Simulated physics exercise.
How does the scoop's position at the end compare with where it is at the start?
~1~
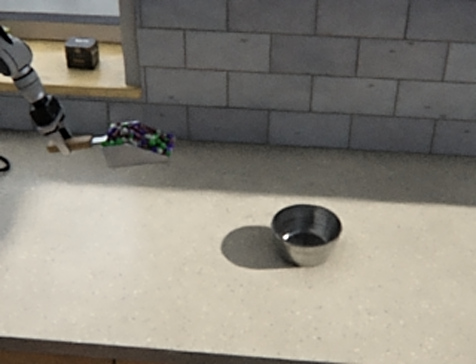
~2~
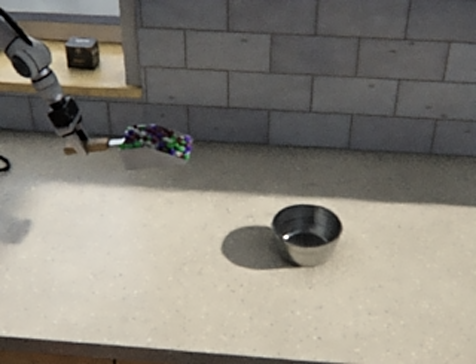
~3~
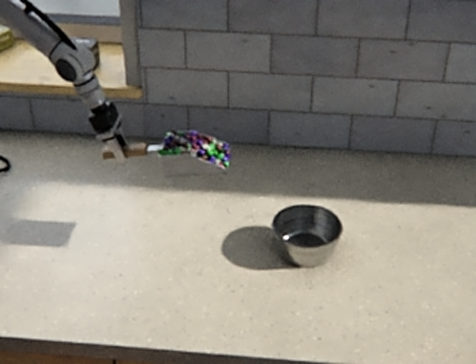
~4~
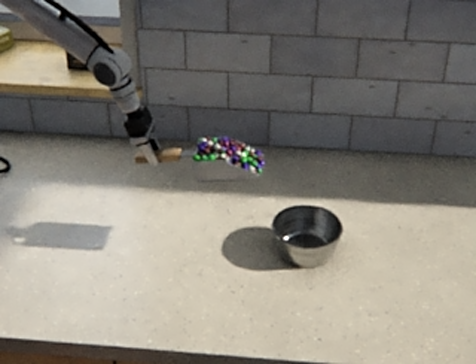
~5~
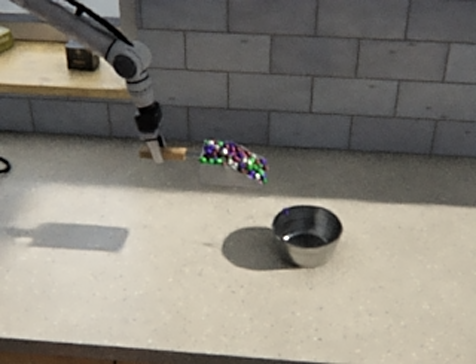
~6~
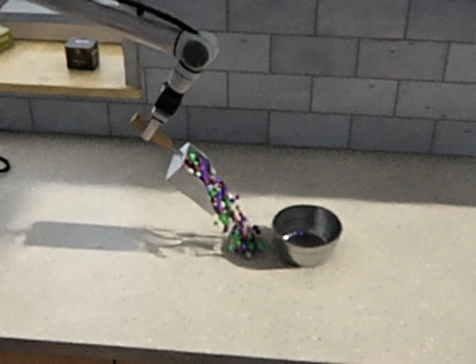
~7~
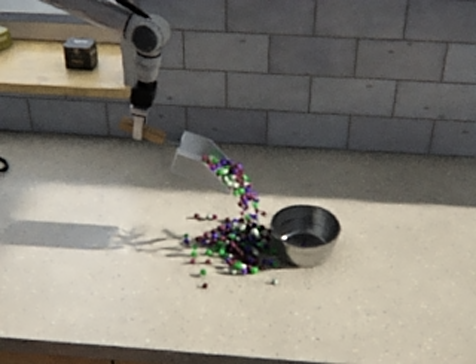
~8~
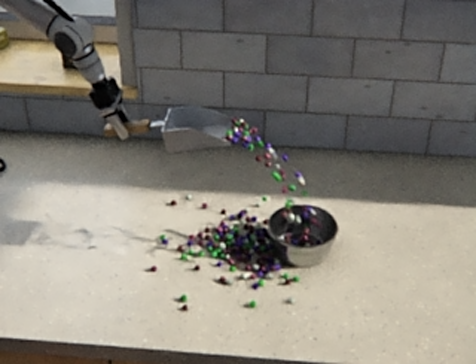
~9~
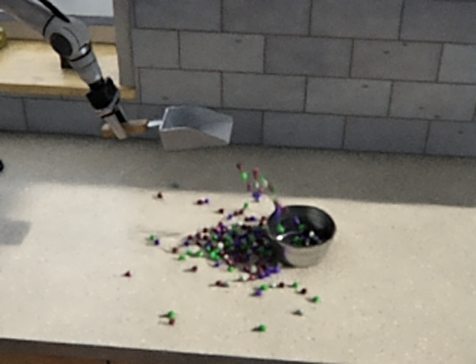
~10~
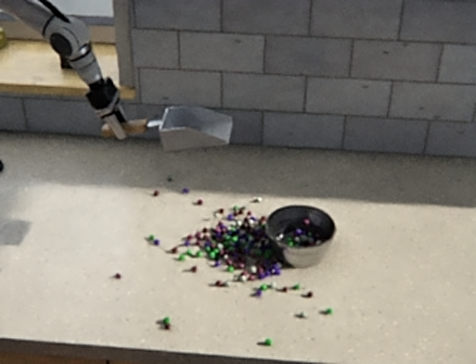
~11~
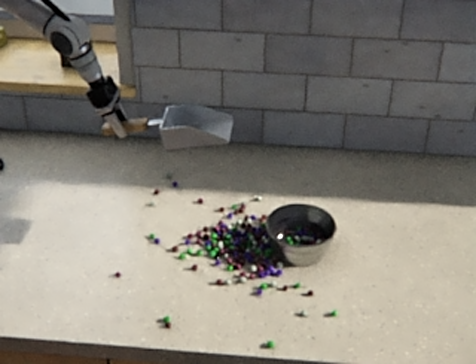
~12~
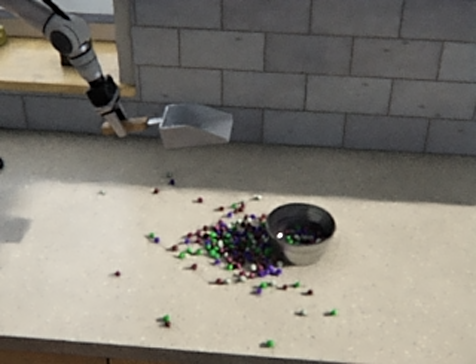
At the end the scoop is farther to the right and slightly higher in the view than at the start.
